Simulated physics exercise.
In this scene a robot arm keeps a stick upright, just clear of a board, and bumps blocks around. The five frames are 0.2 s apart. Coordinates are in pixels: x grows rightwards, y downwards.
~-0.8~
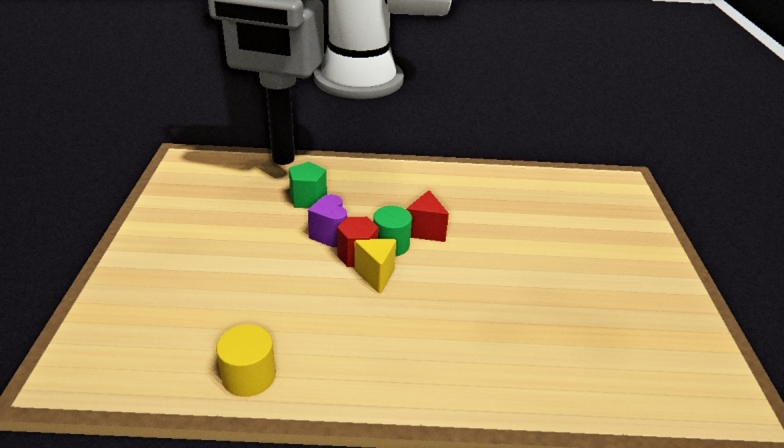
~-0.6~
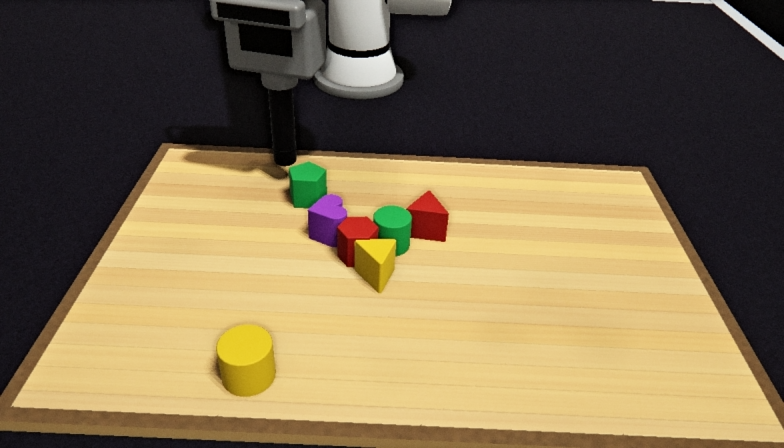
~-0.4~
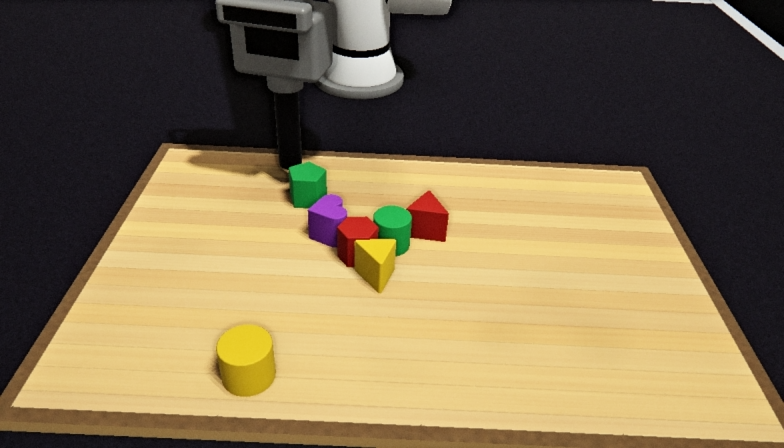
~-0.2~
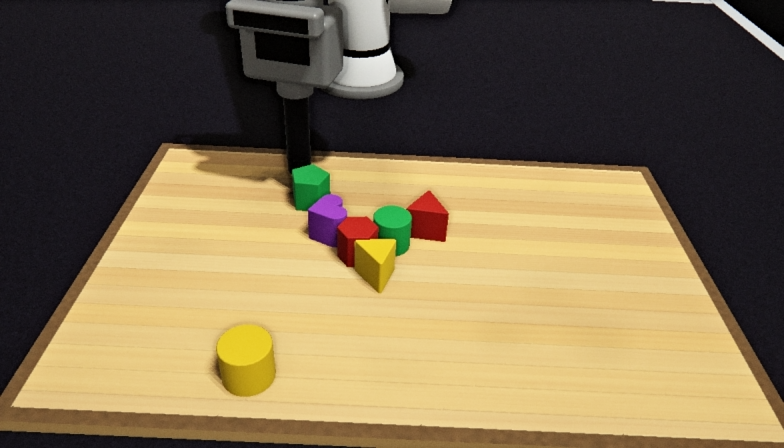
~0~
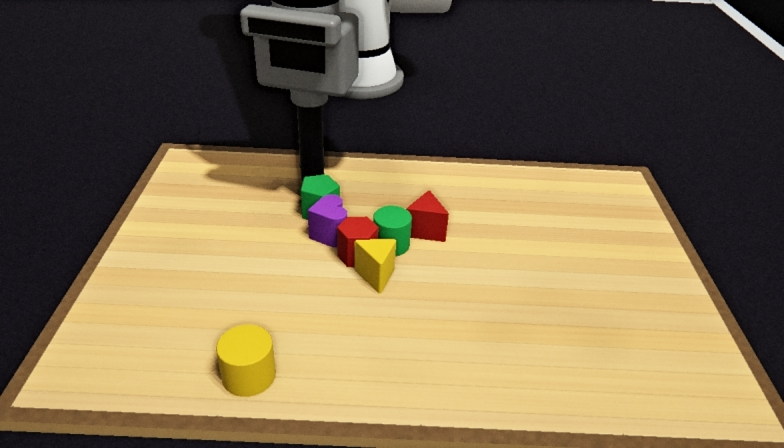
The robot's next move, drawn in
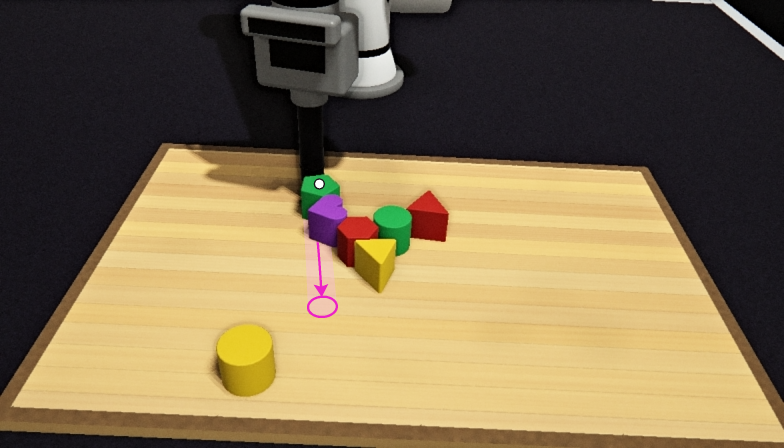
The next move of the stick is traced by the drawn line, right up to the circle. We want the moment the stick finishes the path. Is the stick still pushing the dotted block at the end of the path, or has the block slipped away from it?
I'm fairly sure the dotted block slides away from the front of the stick at some point.
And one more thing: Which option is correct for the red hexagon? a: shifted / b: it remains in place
My pick is a.
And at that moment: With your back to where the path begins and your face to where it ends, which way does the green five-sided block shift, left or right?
Taking start-to-end as forward, the block's sideways shift goes to the right.
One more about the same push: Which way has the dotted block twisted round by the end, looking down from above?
My prediction: CW.
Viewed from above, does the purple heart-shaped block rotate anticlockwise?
In short: Yes.
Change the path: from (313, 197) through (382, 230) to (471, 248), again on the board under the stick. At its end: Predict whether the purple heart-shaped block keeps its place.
At the end of the path, it will have moved.
Path on the board, from (313, 197) directly to (322, 307); the dot is on the green five-sided block.
On the path given first. One third of the way, stick (316, 210); green five-sided block (300, 216), turned 50° clockwise; purple heart-shaped block (326, 235), turned 95° anticlockwise; red hexagon (368, 233); yellow triangle (382, 253).
Two thirds of the way, stick (319, 247); green five-sided block (284, 239), turned 110° clockwise; purple heart-shaped block (323, 258); red hexagon (368, 233); yellow triangle (382, 253).
At the end, stick (322, 288); green five-sided block (284, 239), turned 110° clockwise; purple heart-shaped block (323, 303), turned 120° anticlockwise; red hexagon (368, 233); yellow triangle (382, 253).
